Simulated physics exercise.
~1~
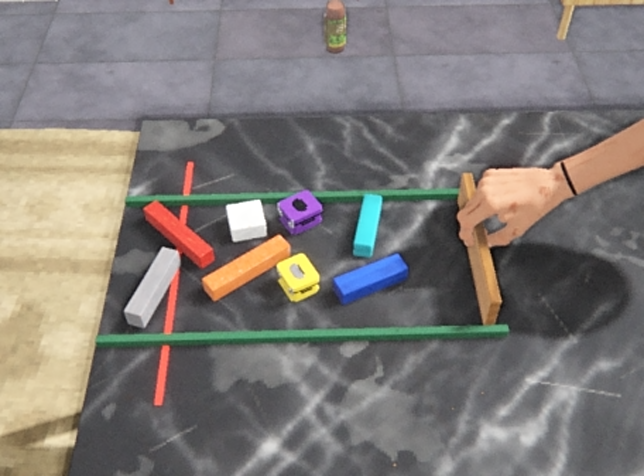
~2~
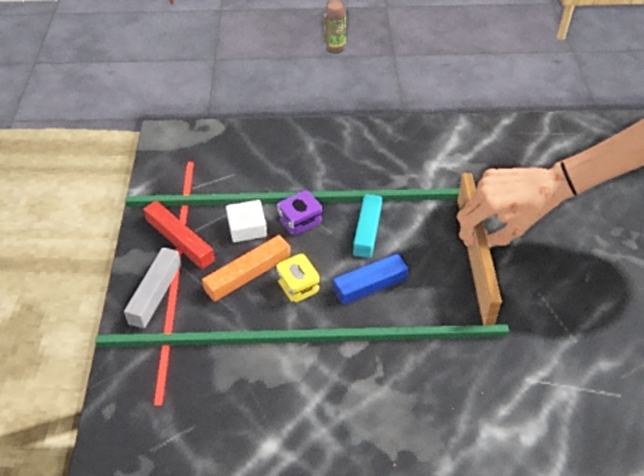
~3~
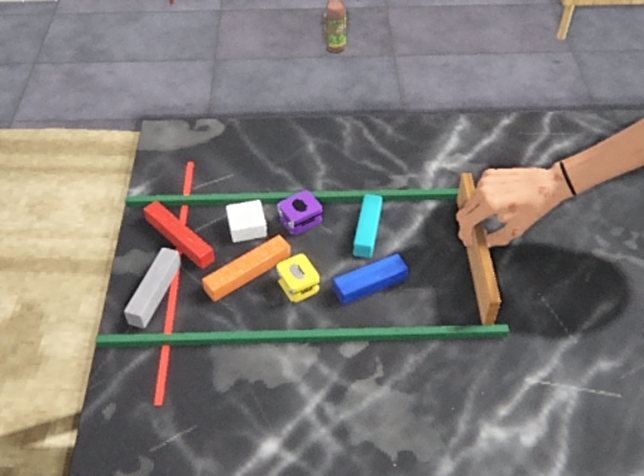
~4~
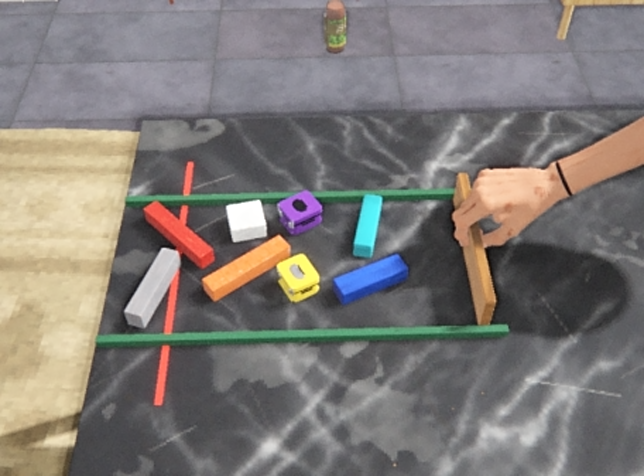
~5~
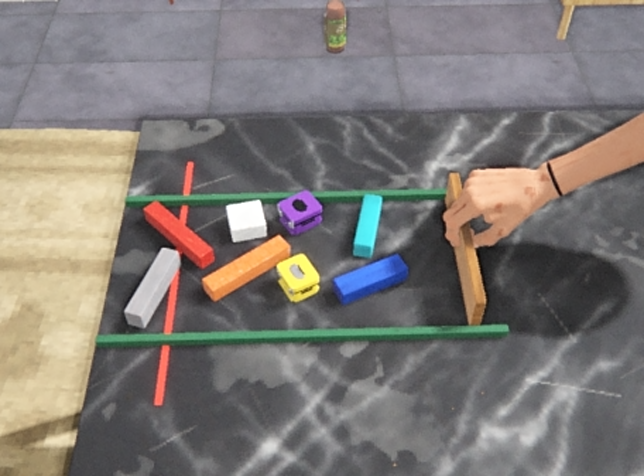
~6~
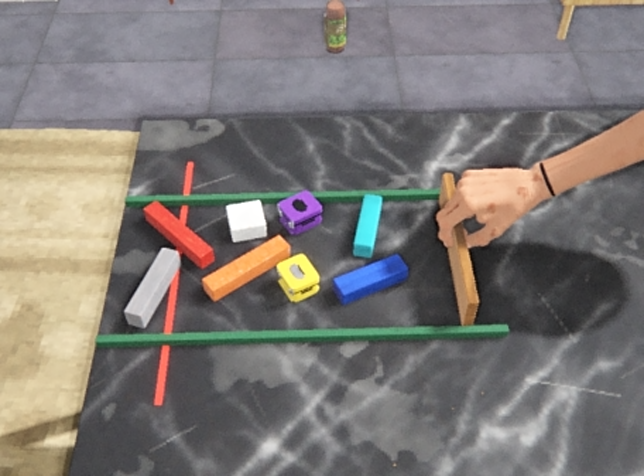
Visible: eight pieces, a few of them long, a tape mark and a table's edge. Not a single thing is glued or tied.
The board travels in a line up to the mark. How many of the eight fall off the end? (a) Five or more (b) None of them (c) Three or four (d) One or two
The answer is c.
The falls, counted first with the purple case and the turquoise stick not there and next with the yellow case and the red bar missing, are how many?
Fallen: 1, and 1 in the other try.
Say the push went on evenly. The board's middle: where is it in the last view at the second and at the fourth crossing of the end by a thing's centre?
Its middle is near (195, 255) and then near (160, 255).
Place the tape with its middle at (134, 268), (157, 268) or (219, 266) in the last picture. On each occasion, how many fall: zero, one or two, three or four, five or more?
Counts as listed: Five or over / either three or four / zero.
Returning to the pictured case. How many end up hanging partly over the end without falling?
The number would be 1.
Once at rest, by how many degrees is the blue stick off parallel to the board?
It measures close to 0 degrees.
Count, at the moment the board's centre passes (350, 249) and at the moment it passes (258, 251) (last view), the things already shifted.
One spot: 3. Other spot: 7.
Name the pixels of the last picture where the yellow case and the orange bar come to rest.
You'll find the yellow case at roughly (133, 293) and the orange bar at roughly (124, 265).
Soon after, none off yet; grey bar at rest near (154, 287); red bar at rest near (178, 234); white block at rest near (246, 221).
In the end, the number that fall off is three or four; gone, white block, red bar and grey bar.
